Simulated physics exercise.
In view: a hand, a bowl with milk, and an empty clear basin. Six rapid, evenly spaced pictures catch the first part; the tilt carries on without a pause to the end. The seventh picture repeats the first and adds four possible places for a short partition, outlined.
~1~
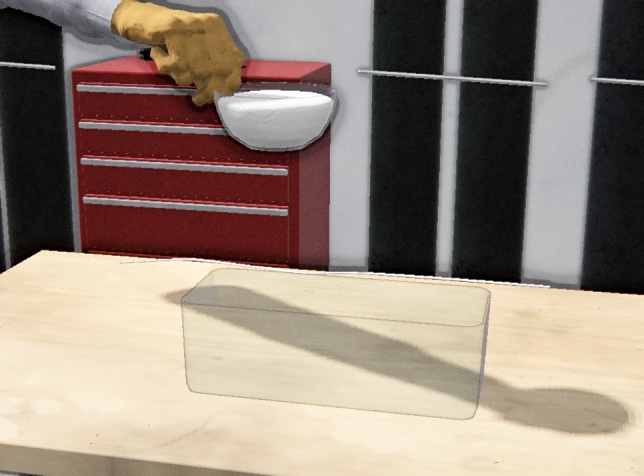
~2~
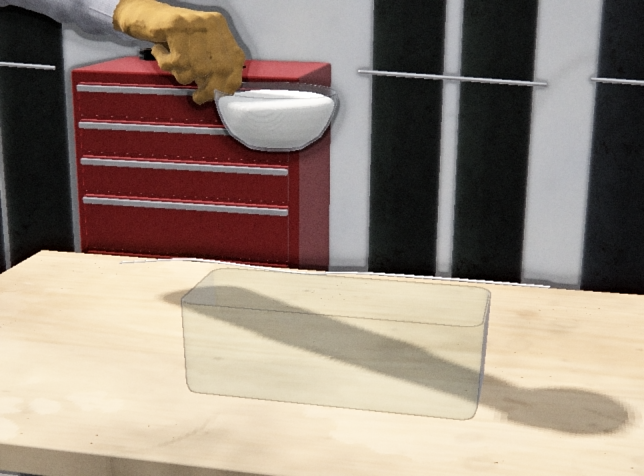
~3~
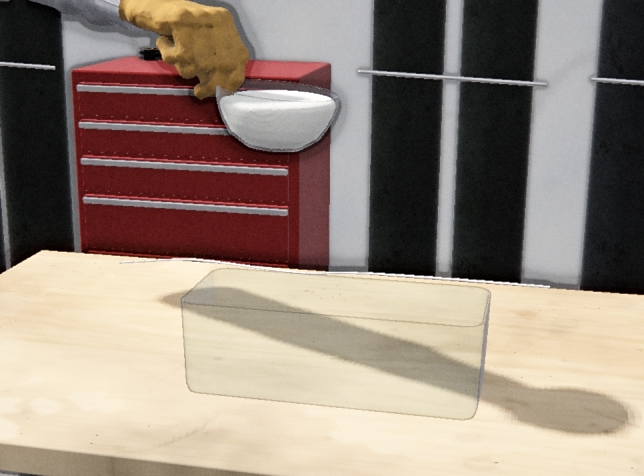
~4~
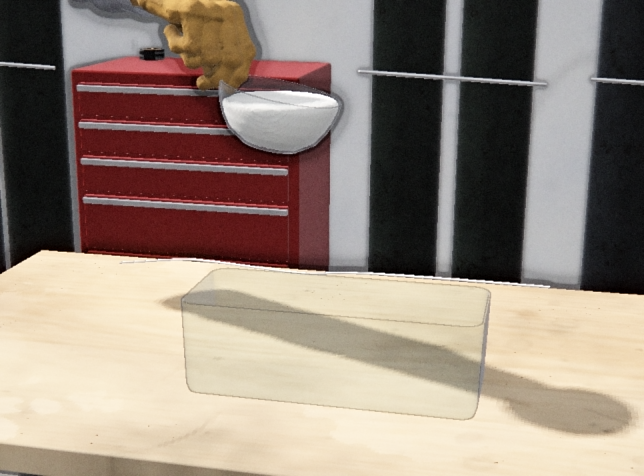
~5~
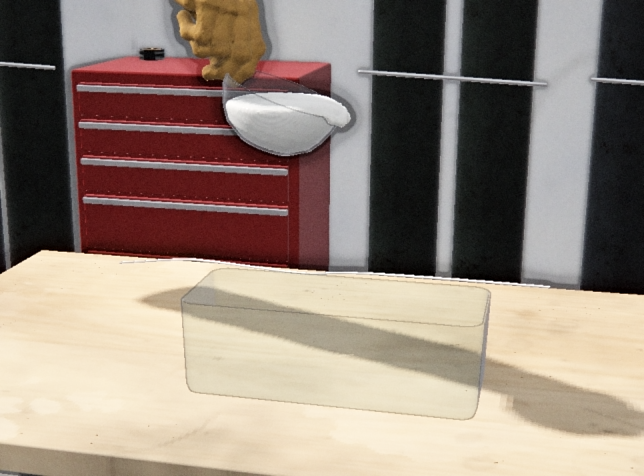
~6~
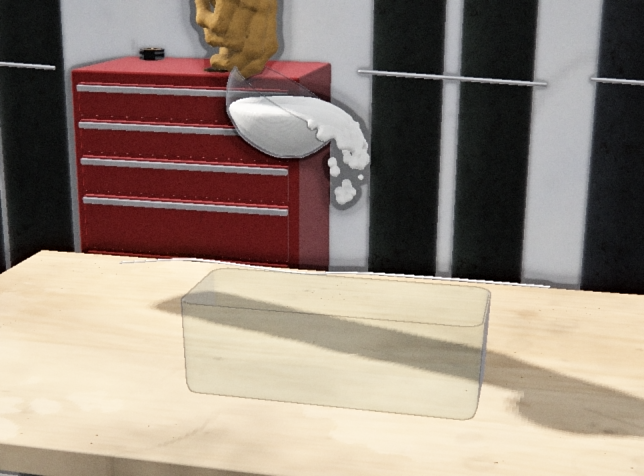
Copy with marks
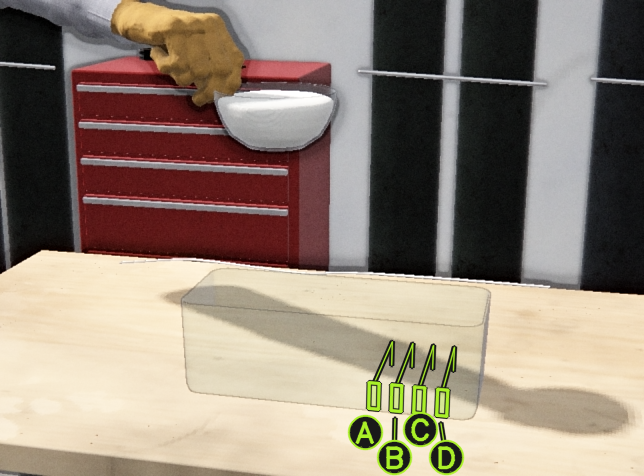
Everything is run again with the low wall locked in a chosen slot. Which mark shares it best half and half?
The answer is place B.
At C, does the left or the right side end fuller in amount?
More ends on the left.
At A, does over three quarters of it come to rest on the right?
No, it does not.
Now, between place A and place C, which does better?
A it is.
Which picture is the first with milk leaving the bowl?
Picture 5.
On the marked copy, A at (372, 416); B at (395, 418); C at (417, 420); D at (440, 423).
If A is chosen, about 32 % ends left of the wall and 66 % right of it.
If B is chosen, about 52 % ends left of the wall and 47 % right of it.
If C is chosen, about 85 % ends left of the wall and 13 % right of it.
If D is chosen, about 88 % ends left of the wall and 11 % right of it.
